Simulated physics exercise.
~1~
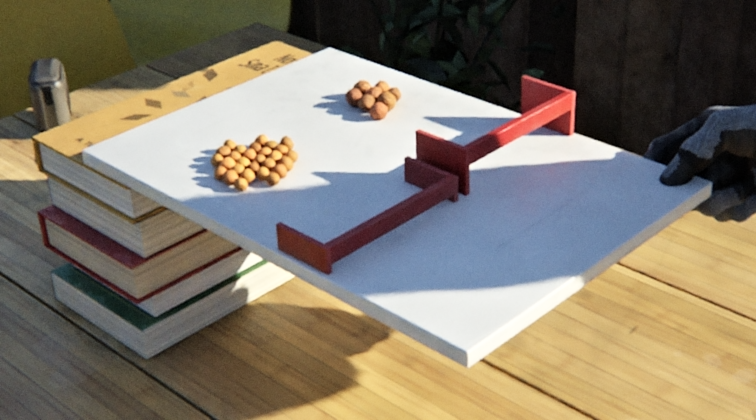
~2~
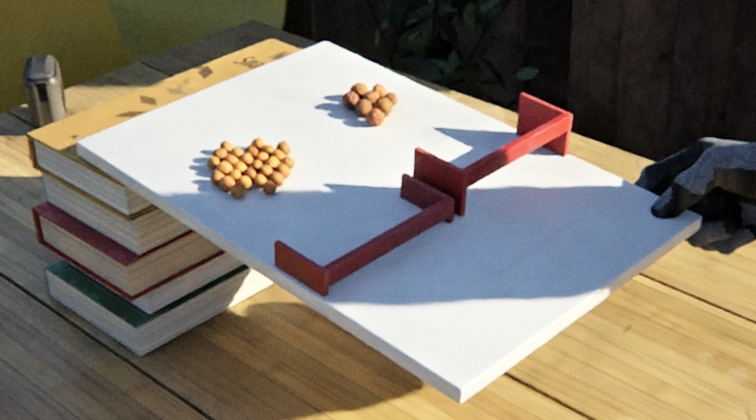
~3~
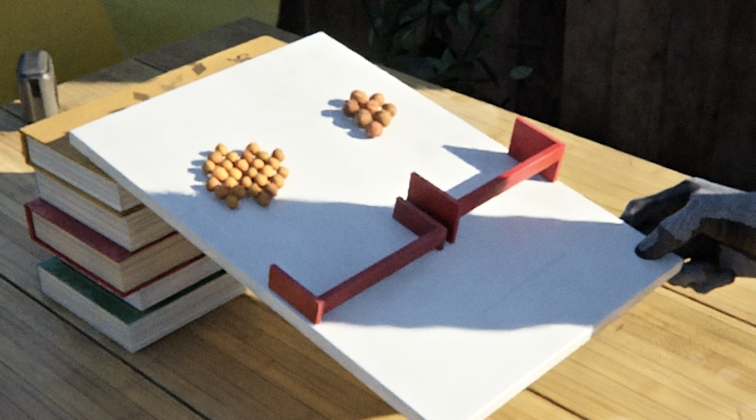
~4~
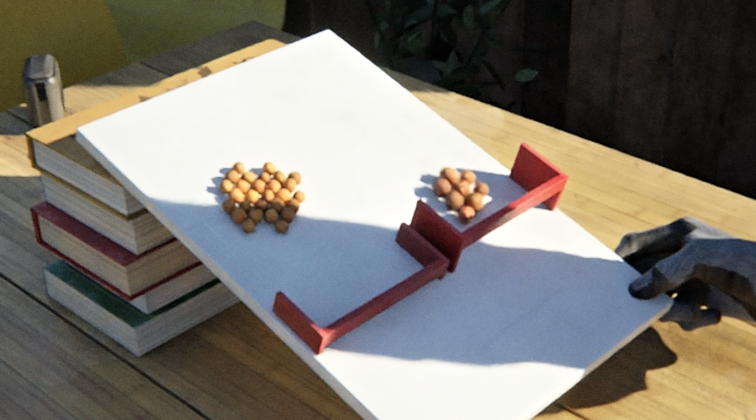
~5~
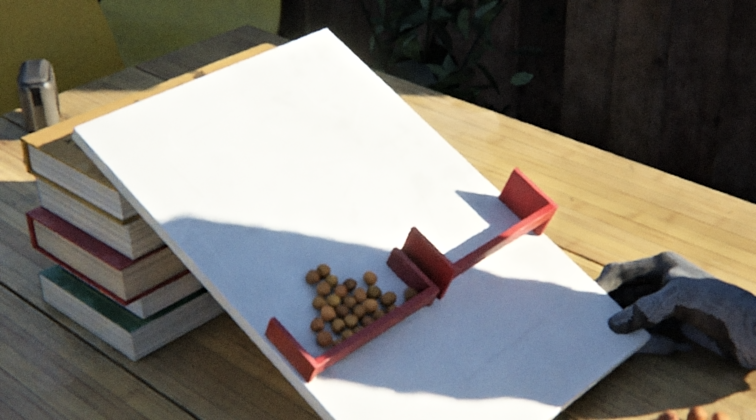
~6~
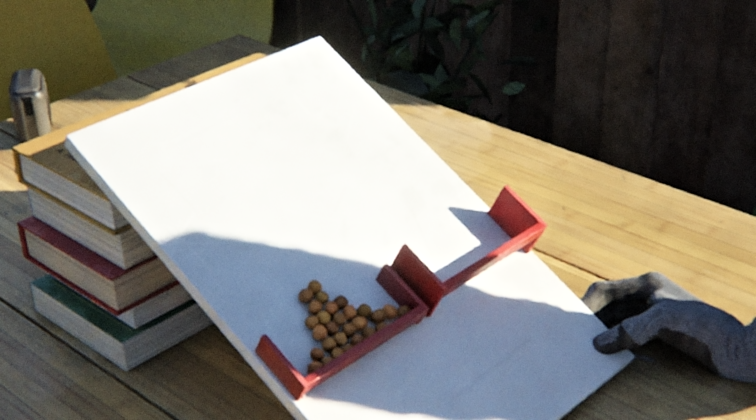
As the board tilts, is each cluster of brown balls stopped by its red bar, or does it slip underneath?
The nearer cluster lodges against its red bar, while the farther cluster passes beneath its own bar.
